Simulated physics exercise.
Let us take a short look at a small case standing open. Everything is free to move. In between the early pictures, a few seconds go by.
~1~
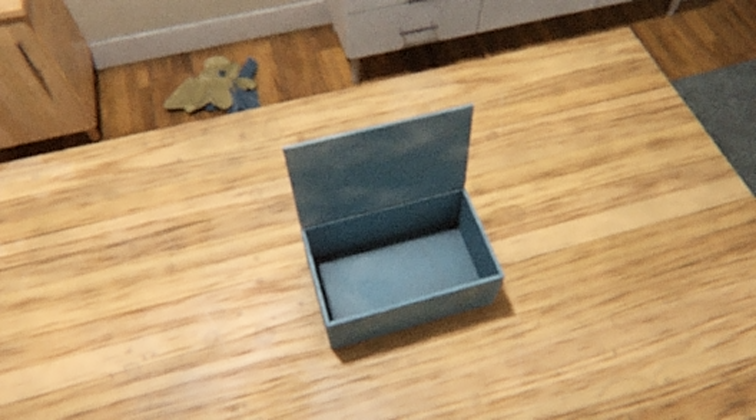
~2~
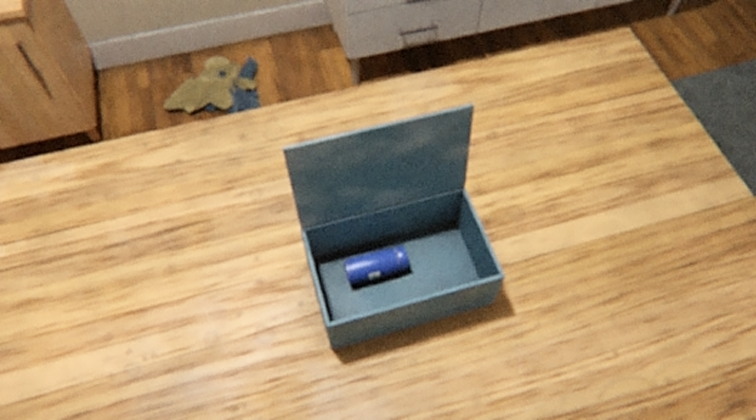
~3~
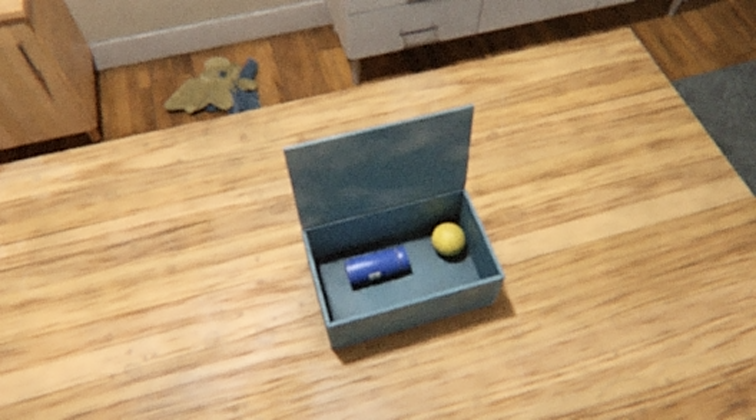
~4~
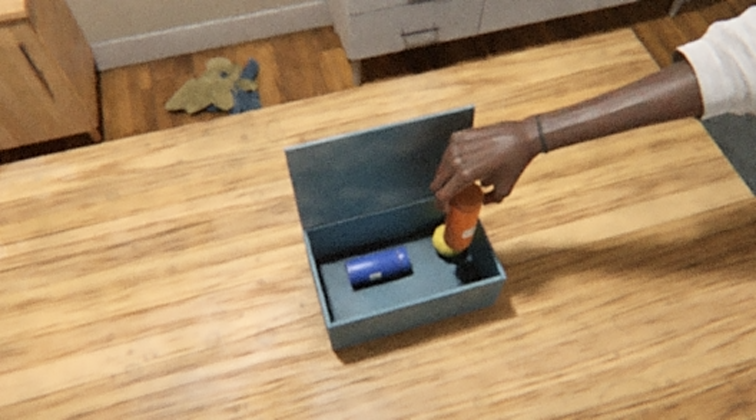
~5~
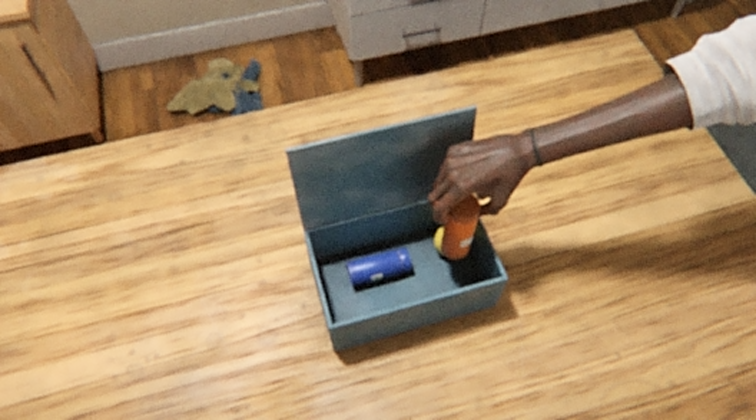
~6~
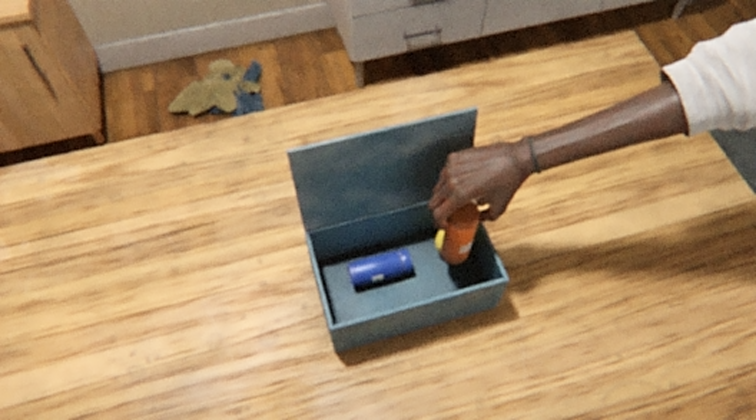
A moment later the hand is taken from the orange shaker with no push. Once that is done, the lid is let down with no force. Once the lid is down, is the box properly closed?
Yes, the box is closed.
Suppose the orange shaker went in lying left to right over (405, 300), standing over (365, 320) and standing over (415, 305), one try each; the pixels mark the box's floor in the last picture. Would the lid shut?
With the first placement it drops into place; with the second it can't come down; with the third it can't come down.
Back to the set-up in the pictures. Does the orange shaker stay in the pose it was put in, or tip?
The orange shaker ends up tilted.
Then, 0.60 s on from there, orange shaker on its side near (418, 282); yellow lemon shifted a little.
Then, 1.50 s on from there, lid 65° above the rim; orange shaker on its side near (406, 275); blue shaker shifted about its own width.
Then, 1.90 s on from there, lid 20° above the rim; orange shaker on its side near (405, 274); blue shaker shifted about its own width.
In the end, lid shut; toppled in the box, orange shaker; the other 2 unmoved. At the end, from the last picture's camera, orange shaker near (406, 275).
